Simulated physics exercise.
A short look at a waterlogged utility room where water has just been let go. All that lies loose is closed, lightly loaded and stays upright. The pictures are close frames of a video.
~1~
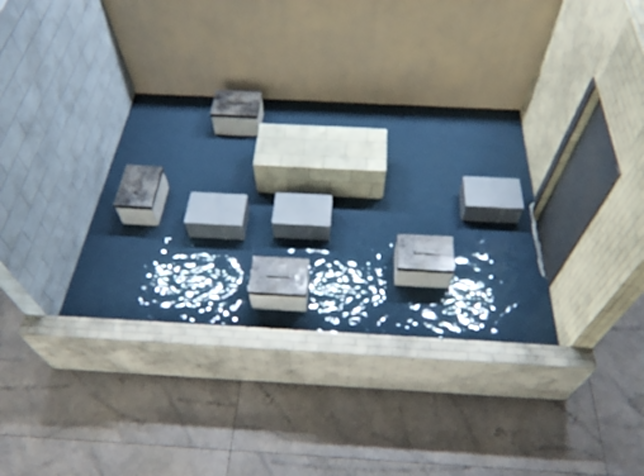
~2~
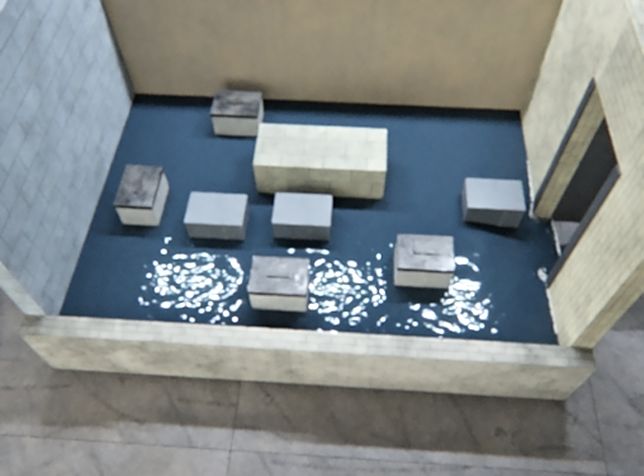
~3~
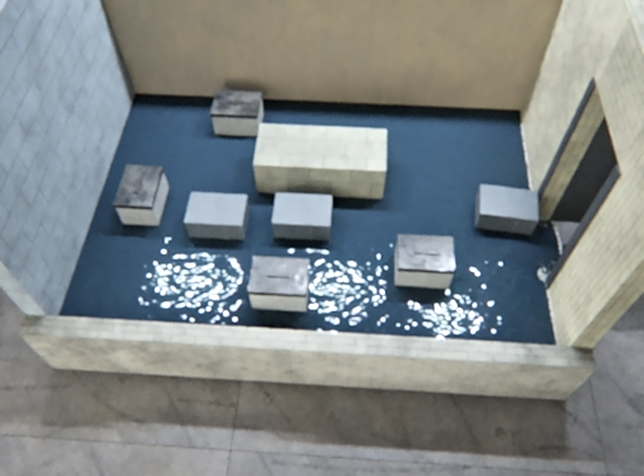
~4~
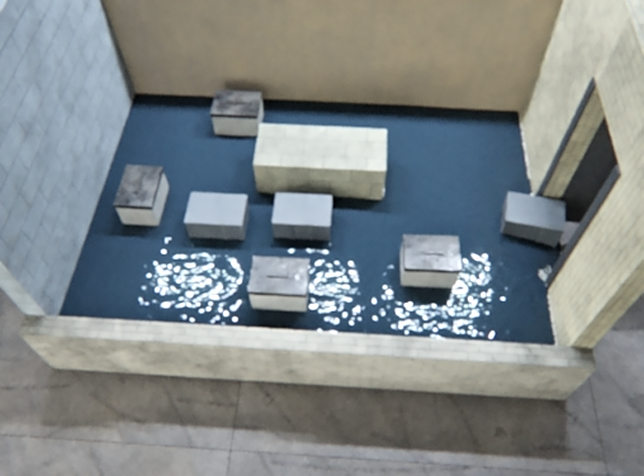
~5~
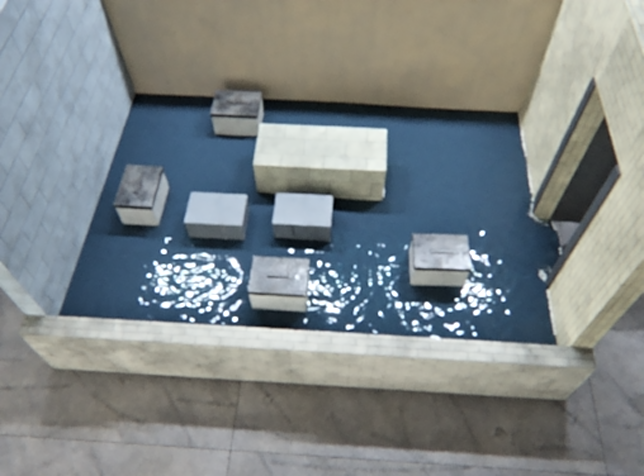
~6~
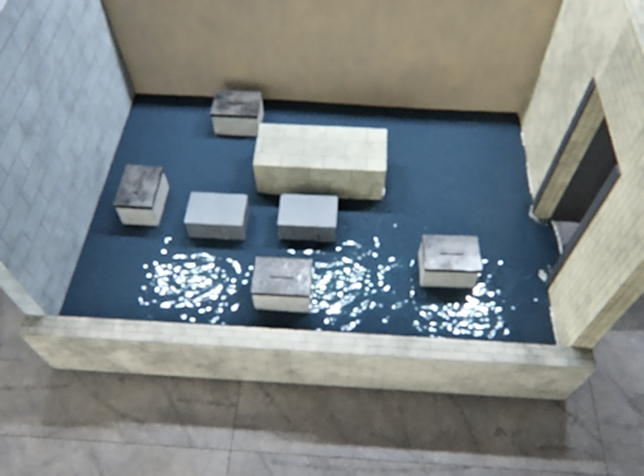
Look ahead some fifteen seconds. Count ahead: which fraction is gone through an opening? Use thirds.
Share: Between one and two thirds.
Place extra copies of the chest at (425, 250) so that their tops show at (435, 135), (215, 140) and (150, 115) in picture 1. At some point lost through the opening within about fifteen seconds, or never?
One after the other: Yes, kept in, left behind.
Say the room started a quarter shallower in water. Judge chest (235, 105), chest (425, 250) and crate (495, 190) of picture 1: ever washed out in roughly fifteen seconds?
One after the other: Kept in, gone, washed out.
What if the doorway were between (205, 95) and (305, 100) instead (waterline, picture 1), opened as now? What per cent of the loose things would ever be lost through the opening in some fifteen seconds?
About 60 per cent.
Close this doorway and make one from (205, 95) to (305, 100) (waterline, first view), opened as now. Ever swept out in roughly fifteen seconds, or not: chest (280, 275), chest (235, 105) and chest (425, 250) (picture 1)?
In turn: Inside, out, no.
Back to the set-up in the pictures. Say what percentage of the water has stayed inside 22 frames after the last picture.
I make it 66 per cent.
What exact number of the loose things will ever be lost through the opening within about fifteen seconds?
It comes to 3.
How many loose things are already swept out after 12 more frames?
It comes to 2.
A moment on, 1 of 7 are out; 6 afloat.
Next, 2 of 7 are out; 5 afloat.
Later, 2 of 7 are out; 5 afloat.
In the end, 3 of 7 are out; 4 afloat.
